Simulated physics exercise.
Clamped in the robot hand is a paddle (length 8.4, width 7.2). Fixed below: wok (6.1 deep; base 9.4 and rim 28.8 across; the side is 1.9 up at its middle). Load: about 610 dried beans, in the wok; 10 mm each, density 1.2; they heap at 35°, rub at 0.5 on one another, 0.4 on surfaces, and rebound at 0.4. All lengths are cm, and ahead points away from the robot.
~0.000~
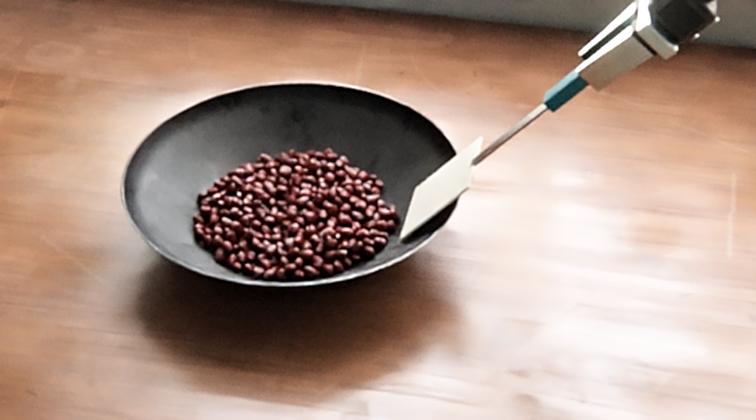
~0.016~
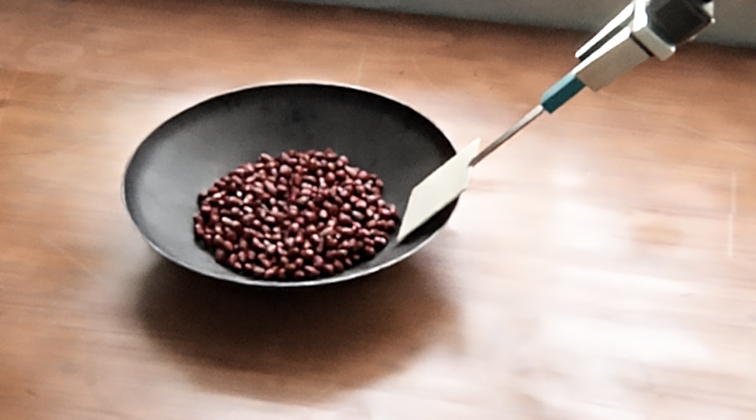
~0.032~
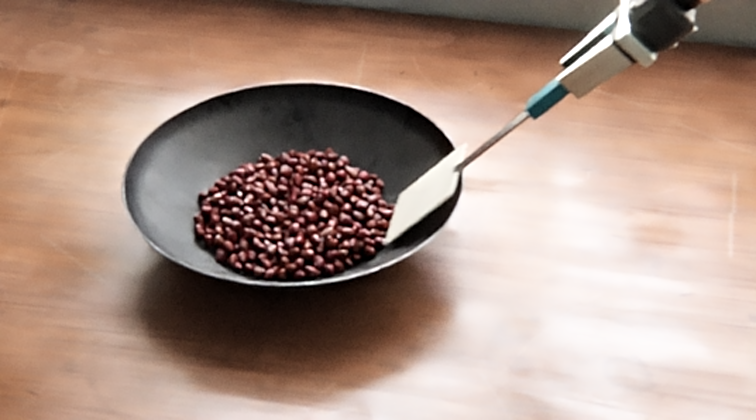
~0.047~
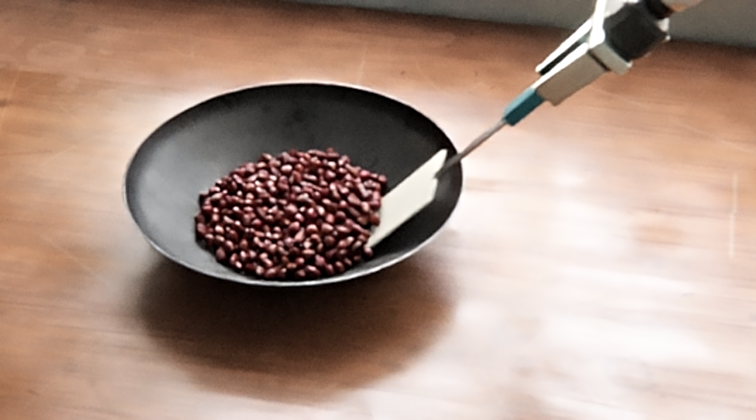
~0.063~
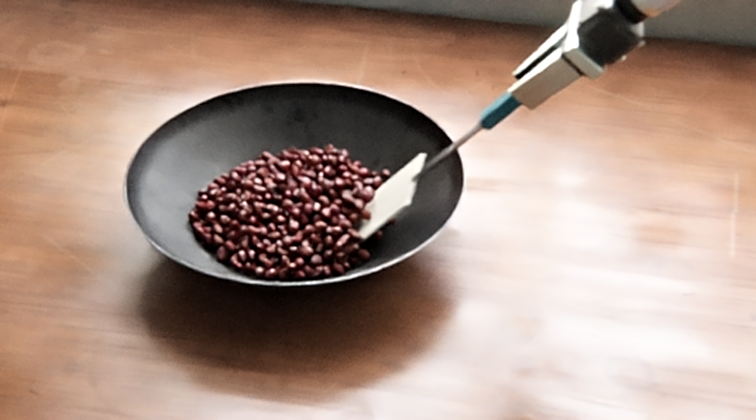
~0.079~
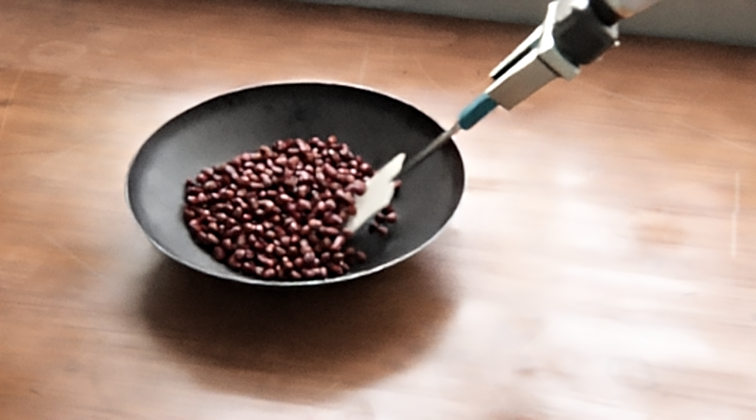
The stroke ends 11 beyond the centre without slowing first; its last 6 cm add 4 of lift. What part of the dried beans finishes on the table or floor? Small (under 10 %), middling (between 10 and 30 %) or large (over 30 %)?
A large share, over 30 %, ends on the table or floor.
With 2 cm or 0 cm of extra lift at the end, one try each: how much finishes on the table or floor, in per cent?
Some 40 and 45 per cent.
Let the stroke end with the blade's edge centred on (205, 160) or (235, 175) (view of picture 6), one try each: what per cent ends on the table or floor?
Some 25 and 15 per cent.
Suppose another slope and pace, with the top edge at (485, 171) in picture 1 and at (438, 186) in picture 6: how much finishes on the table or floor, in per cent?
Some 25 per cent.
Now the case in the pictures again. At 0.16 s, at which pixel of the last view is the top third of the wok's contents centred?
At about (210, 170).
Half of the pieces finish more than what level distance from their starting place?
Some 7 cm.
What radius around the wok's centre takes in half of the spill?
Roughly 44 cm.
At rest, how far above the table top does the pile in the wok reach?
About 5.0 cm.
After 0.12 s, sloping 49°, highest piece 6 above the table; 614 in the wok.
After 0.16 s, sloping 49°, highest piece 7 above the table; 614 in the wok.
After 0.38 s, sloping 49°, highest piece 20 above the table; 378 in the wok, 104 on the table or floor, 132 on the blade or in flight.
After 1.43 s, sloping 49°, highest piece 5 above the table; 377 in the wok, 237 on the table or floor.
In the end, 377 in the wok, 237 on the table or floor. That is 39 % on the table or floor.
